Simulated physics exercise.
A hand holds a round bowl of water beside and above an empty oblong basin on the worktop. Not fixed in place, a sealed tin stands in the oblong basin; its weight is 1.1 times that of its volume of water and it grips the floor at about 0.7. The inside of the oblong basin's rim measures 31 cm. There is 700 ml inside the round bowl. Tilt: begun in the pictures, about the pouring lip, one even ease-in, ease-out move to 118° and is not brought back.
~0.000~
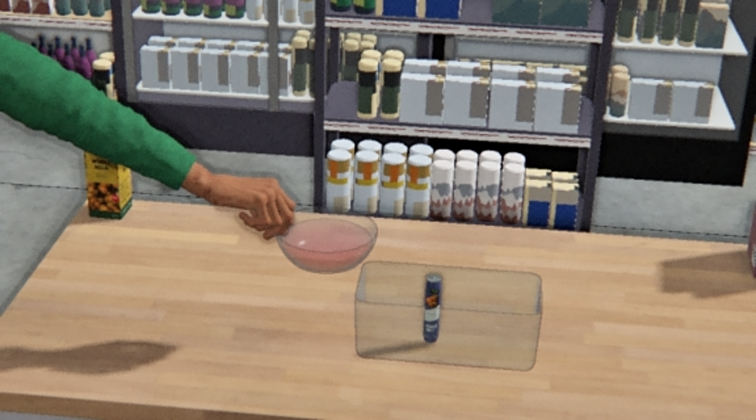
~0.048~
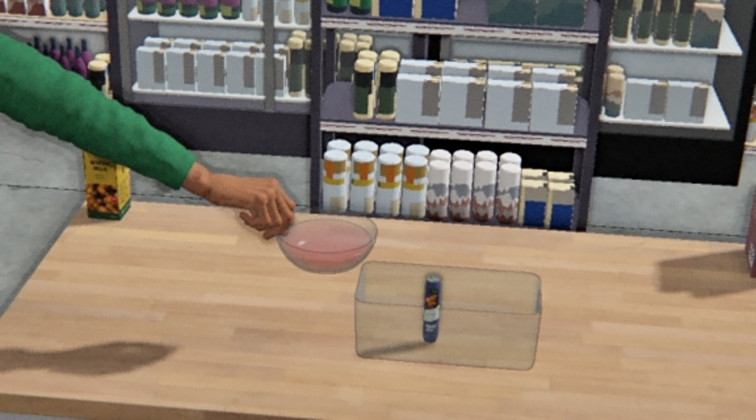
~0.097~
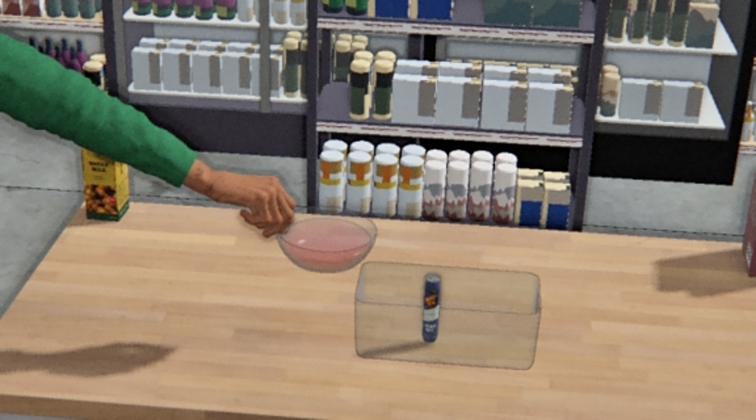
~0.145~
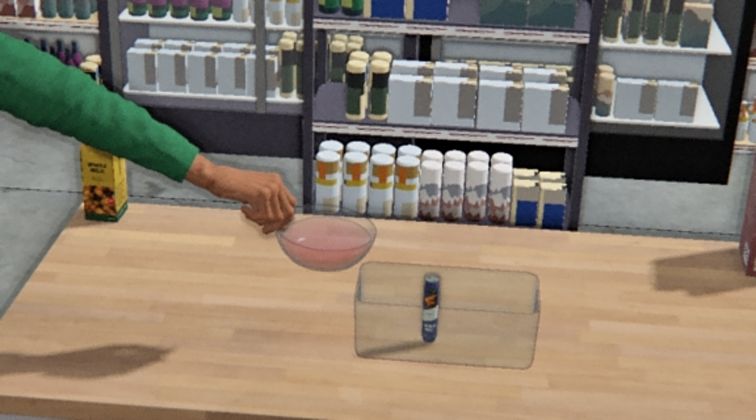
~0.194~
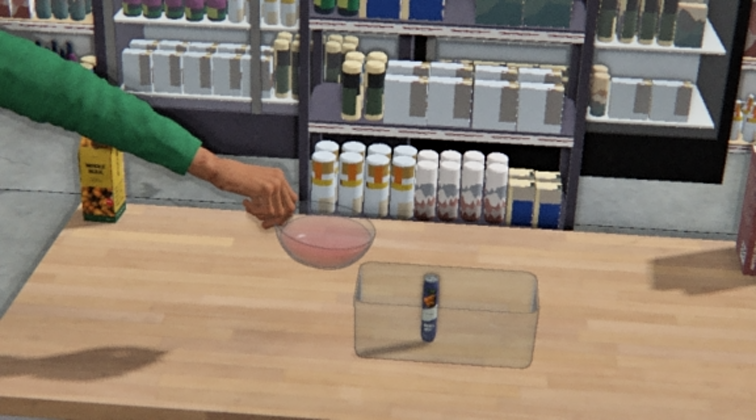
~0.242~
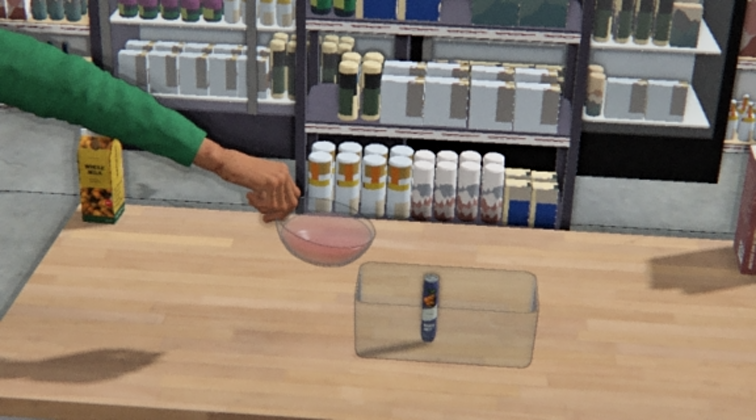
A hand in a green sleeve slightly tilting a round bowl of pink liquid beside a clear basin on a wooden worktop.
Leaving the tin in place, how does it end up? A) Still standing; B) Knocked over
B.
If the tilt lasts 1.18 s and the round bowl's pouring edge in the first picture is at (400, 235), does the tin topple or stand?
Then the tin remains standing.
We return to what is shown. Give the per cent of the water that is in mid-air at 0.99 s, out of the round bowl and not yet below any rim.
About 3 percent.
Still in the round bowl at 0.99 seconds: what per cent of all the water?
Close to 0 percent of the whole amount.
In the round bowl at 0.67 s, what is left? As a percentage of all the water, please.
Portion remaining: Approx. 34 per cent.
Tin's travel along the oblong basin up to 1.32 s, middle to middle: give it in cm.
Centre to centre, close to 8 cm.
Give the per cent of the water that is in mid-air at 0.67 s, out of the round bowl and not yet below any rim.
Some 46 per cent, I reckon.
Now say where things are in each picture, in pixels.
In the first frame, it leans 0°; its right rim is at (377, 234); the water meets the walls at (280, 233) and (373, 240); the oblong basin's rim runs from (359, 281) to (541, 295); the tin's top is at (434, 281).
In the second frame, it leans 0°; its right rim is at (377, 234); the water meets the walls at (281, 234) and (373, 240).
In the third frame, it leans 2°; its right rim is at (376, 234); the water meets the walls at (280, 233) and (373, 240).
In the fourth frame, it leans 4°; its right rim is at (376, 235); the water meets the walls at (280, 231) and (372, 238).
In the fifth frame, it leans 8°; its right rim is at (375, 235); the water meets the walls at (280, 229) and (372, 236).
In the sixth frame, it leans 12°; its right rim is at (375, 235); the water meets the walls at (281, 226) and (373, 234).
After 0.67 s the tilt is 72° and 34 per cent is still to pour; the tin stands where it began.
After 0.99 s the tilt is 111° and 0 per cent is still to pour; the tin lies on its side.
After 1.32 s the tilt is 118° and 0 per cent is still to pour; the tin lies on its side.
After 1.68 s the tilt is 118° and 0 per cent is still to pour; the tin lies on its side.
In the end the tin lies on its side.
